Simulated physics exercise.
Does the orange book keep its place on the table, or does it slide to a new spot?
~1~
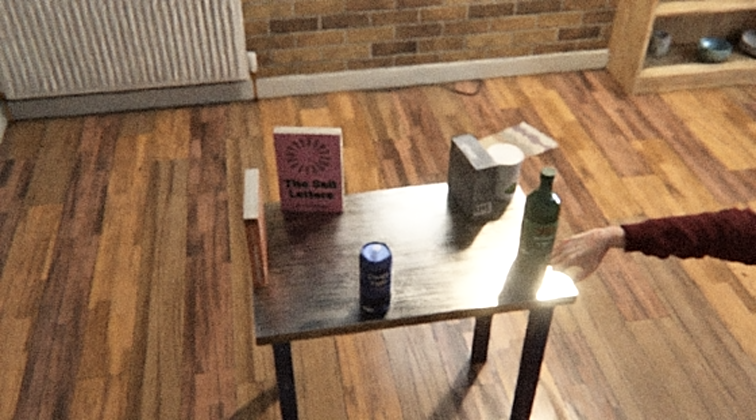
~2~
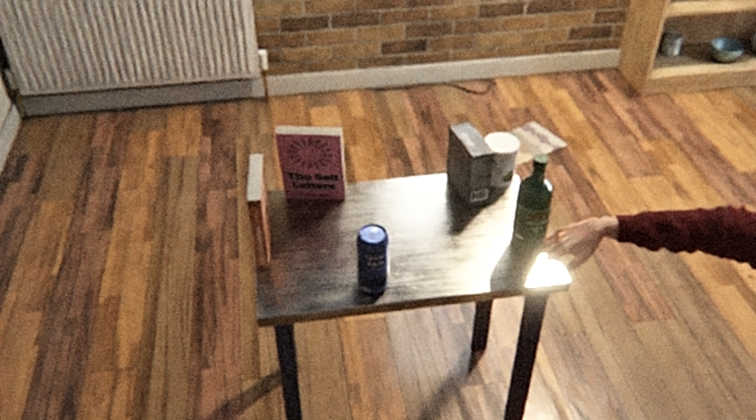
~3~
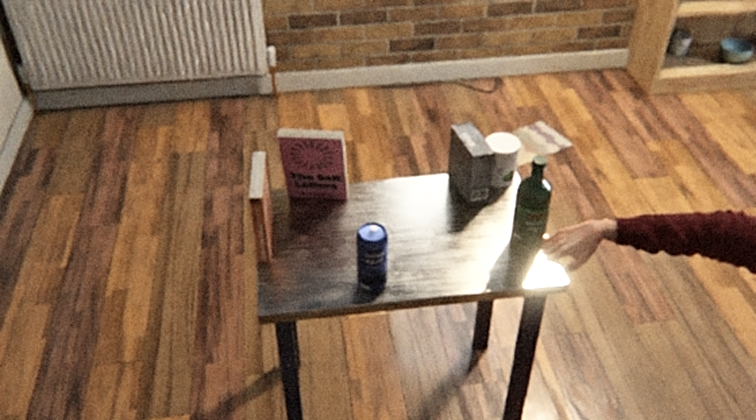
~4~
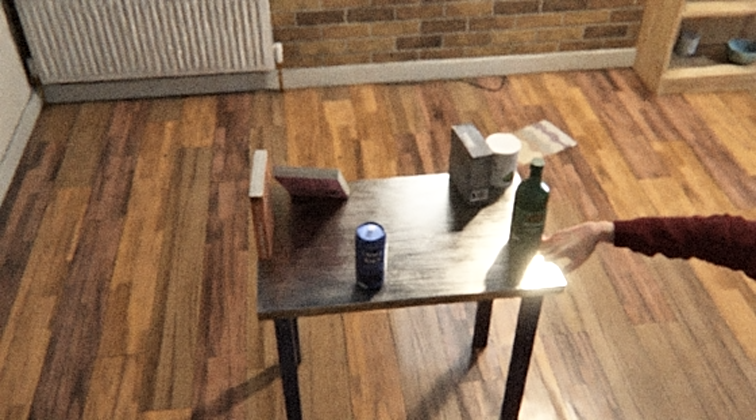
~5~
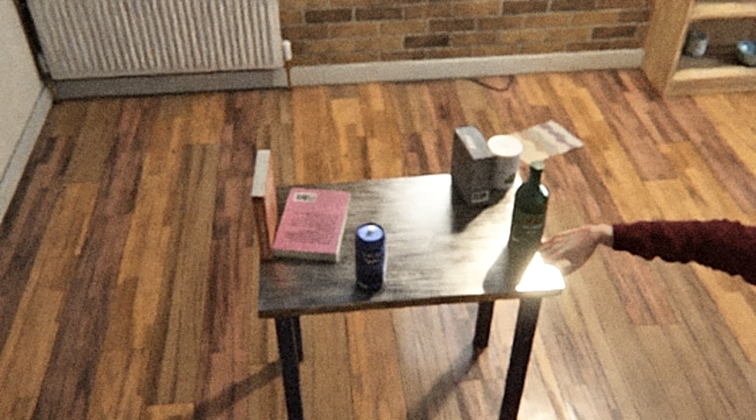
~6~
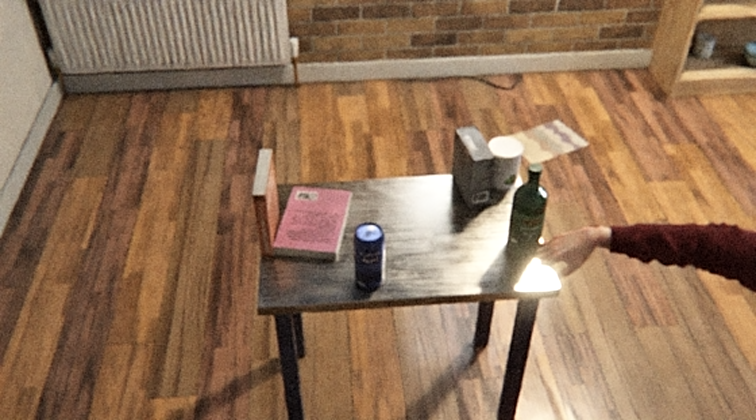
The orange book keeps its place on the table, still standing upright at the left side.
